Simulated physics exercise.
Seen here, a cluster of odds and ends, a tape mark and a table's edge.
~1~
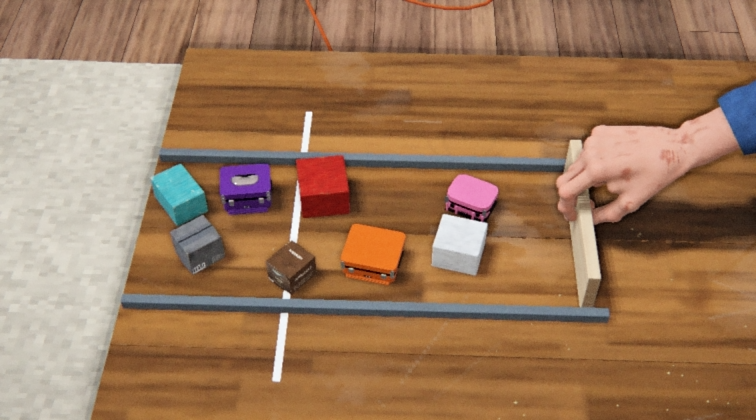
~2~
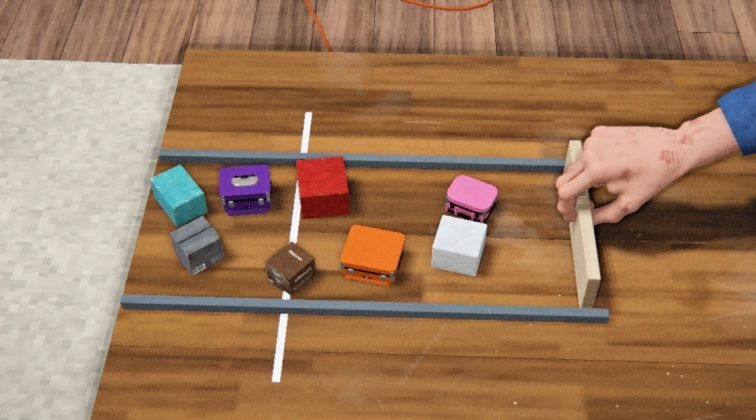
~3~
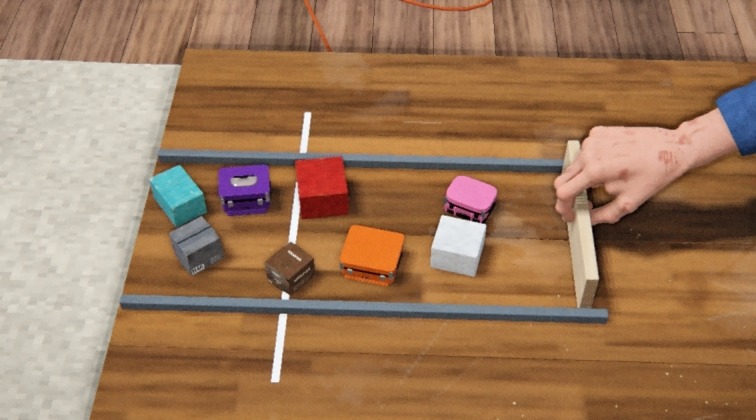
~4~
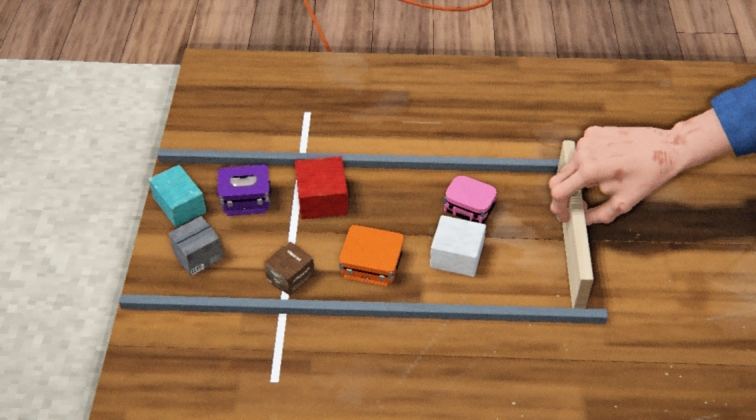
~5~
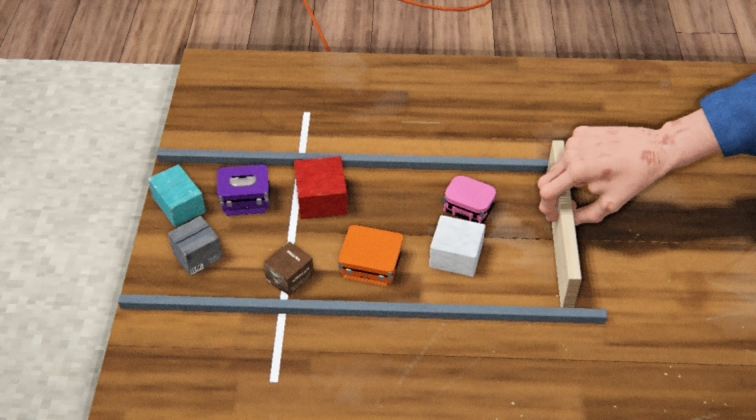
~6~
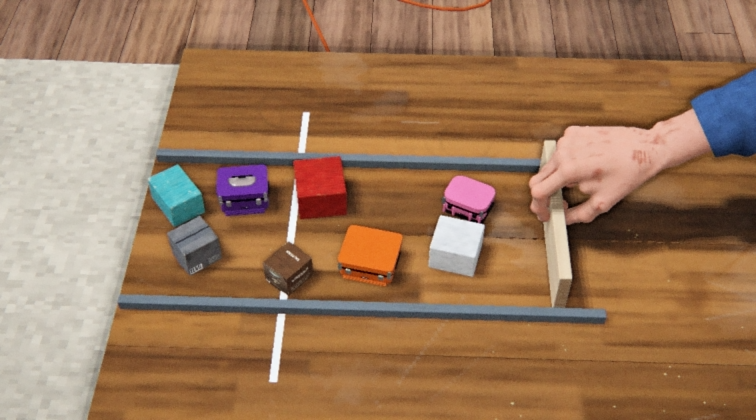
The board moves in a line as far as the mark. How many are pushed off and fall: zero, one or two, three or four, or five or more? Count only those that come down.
In the end the number that fall off is one or two.
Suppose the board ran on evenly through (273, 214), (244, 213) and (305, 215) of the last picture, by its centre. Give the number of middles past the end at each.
In that order 1, 4 and 0.
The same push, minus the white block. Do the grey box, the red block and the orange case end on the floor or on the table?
The grey box remains up, the red block survives, the orange case is kept.
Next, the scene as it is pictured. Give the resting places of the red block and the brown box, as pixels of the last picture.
Near (228, 183) and (166, 275).
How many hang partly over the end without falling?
The number is 0.
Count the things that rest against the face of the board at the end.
2 of them.
Early on, none off yet; turquoise block at rest near (176, 195); grey box at rest near (195, 246); purple case at rest near (244, 190).
A while later, none off yet; turquoise block at rest near (173, 196); grey box moving near (191, 244); purple case travelled a little near (224, 188).
Finally, the number that fall off is one or two; lost, turquoise block.
